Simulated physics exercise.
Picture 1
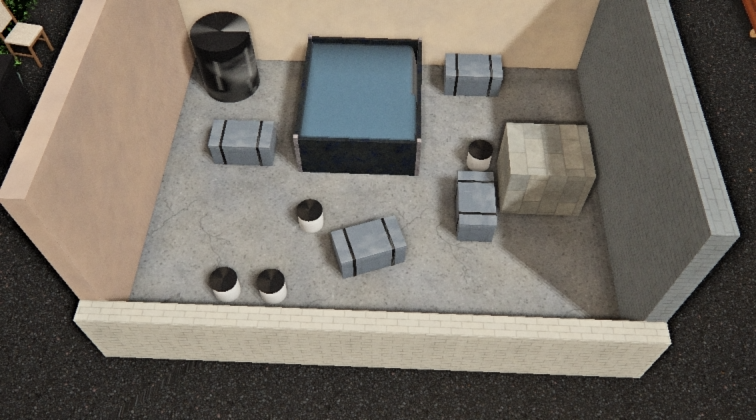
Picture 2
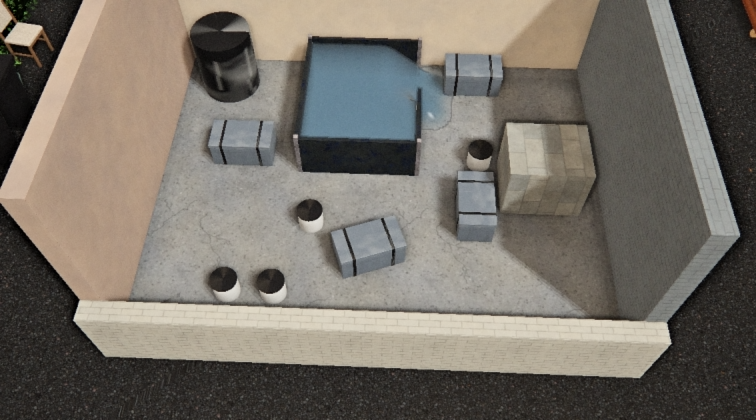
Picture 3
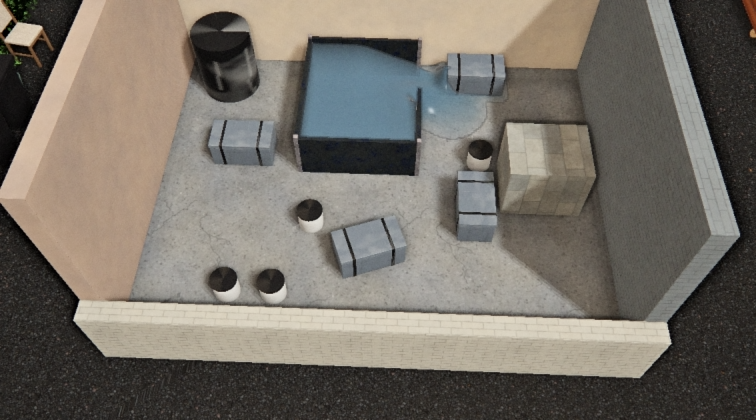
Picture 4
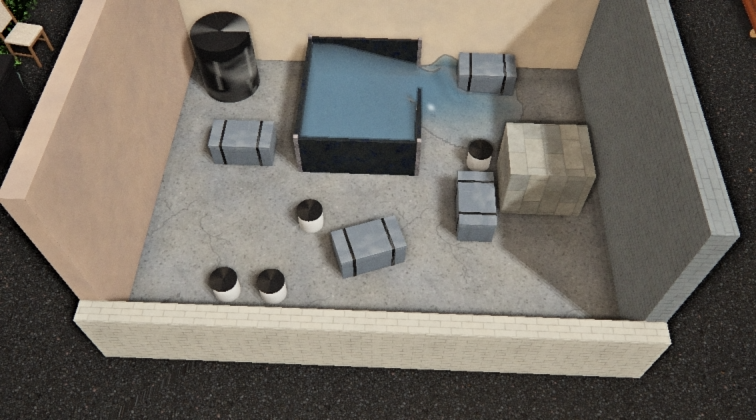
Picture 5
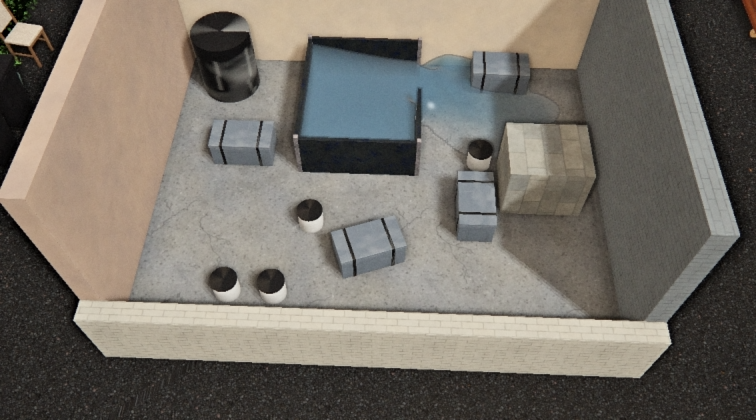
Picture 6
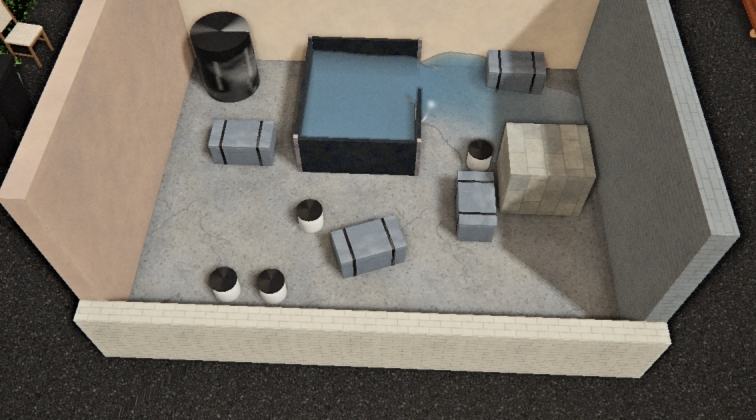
Water pouring from the right side of a dark tank, spreading across a walled yard and pushing one grey trunk rightward.
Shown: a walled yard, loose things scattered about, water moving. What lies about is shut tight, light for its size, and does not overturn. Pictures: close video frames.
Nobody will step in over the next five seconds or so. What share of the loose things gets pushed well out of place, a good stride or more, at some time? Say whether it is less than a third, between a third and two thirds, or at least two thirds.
Share shifted well: Low, below a third.
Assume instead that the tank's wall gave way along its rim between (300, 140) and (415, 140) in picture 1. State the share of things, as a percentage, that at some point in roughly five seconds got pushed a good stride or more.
60 per cent or thereabouts.
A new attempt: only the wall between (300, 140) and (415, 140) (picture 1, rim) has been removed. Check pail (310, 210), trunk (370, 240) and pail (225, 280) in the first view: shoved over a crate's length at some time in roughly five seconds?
Working through them in order, the first gets shoved clear, the second gets shoved clear and the last gets shoved clear.
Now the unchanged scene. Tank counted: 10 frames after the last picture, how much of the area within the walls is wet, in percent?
35 %.
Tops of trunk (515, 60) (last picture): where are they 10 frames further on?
I'd put it at about (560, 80).
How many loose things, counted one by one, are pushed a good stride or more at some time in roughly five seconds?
You get 2.
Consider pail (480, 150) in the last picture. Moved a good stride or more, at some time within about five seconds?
For this one it's over that mark.
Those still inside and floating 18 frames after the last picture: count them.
I make it 0 of them.
A moment on, 1 of 8 are well off their spots; 0 afloat.
Next, 1 of 8 are well off their spots; 1 afloat.
Later, 2 of 8 are well off their spots; 0 afloat.
In the end, 2 of 8 are well off their spots, and 2 have been at some point; 0 afloat.
